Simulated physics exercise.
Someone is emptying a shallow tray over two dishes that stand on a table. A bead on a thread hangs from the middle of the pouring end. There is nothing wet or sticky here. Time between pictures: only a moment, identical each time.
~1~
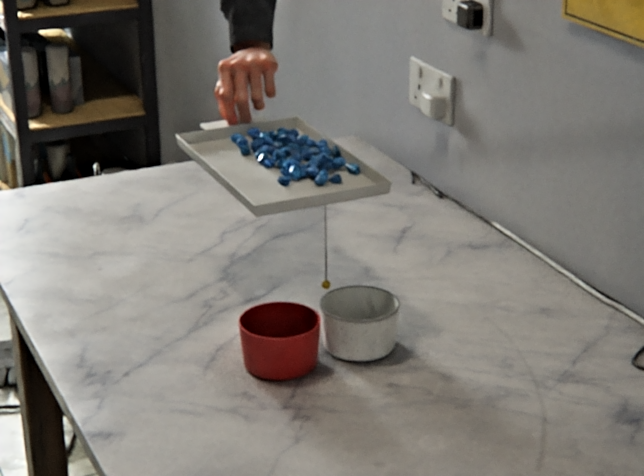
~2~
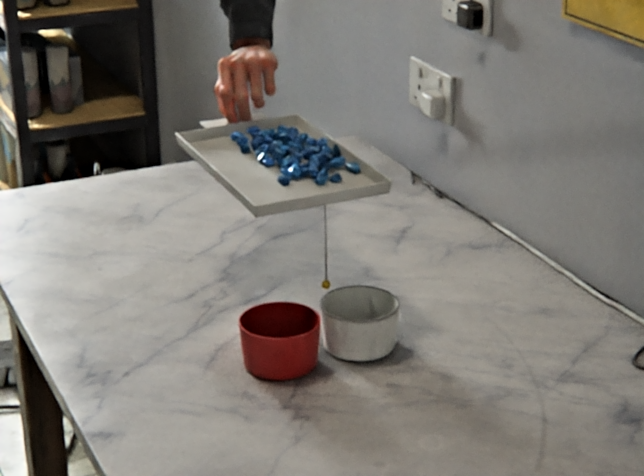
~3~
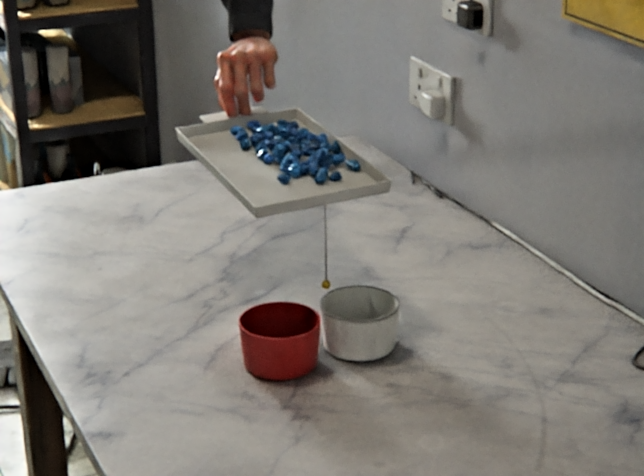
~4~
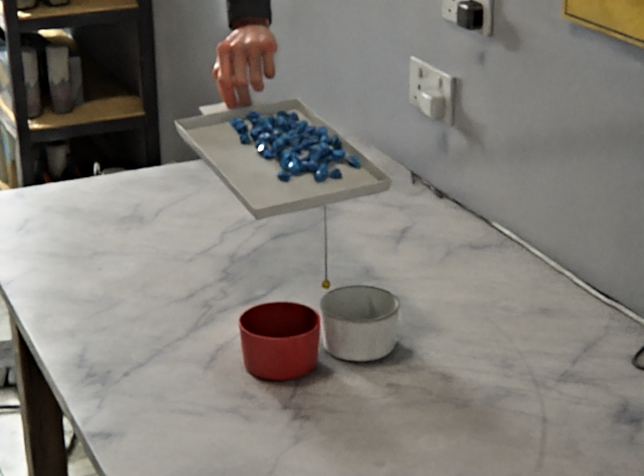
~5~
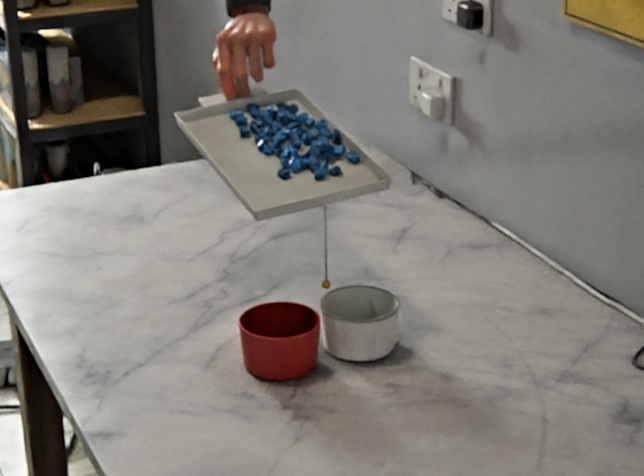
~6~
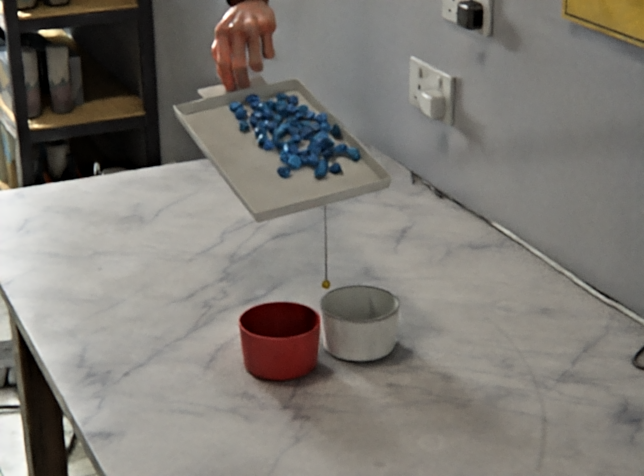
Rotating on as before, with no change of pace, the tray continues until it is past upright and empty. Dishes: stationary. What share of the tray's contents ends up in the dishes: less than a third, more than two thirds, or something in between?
More than two thirds.
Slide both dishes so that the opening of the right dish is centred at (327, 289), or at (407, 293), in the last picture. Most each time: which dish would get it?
Outcome A - the left-side one; outcome B - the left-side one.
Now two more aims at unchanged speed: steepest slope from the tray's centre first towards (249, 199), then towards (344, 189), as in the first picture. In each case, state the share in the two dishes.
Lab note: Try one about 50 %, try two 40 %.
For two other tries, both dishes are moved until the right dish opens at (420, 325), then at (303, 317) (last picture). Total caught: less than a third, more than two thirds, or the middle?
The two tries come out as less than a third and beyond two thirds in turn.
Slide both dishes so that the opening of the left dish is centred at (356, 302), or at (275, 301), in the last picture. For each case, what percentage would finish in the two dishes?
Respectively 0 % and 30 %.
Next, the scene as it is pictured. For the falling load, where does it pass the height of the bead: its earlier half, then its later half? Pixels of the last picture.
Half one: (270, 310), half two: (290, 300).
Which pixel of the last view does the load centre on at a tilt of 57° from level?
Near (283, 197).
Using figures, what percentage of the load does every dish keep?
Share at the end - left dish ~ 90 %, right dish ~ 0 %.
Shortly afterwards, tray tipped steeply; the bulk on the tray; a little in the left dish; only a few outside both; a little in the air.
Next, tray tipped right over; near a quarter on the tray; near half in the left dish; only a few in the right dish; a little outside both; a little in the air.
Some moments later, tray tipped past a quarter turn; the bulk in the left dish; only a few in the right dish; a little outside both.
In the end, tray tipped past a quarter turn; the bulk in the left dish; only a few in the right dish; a little outside both.
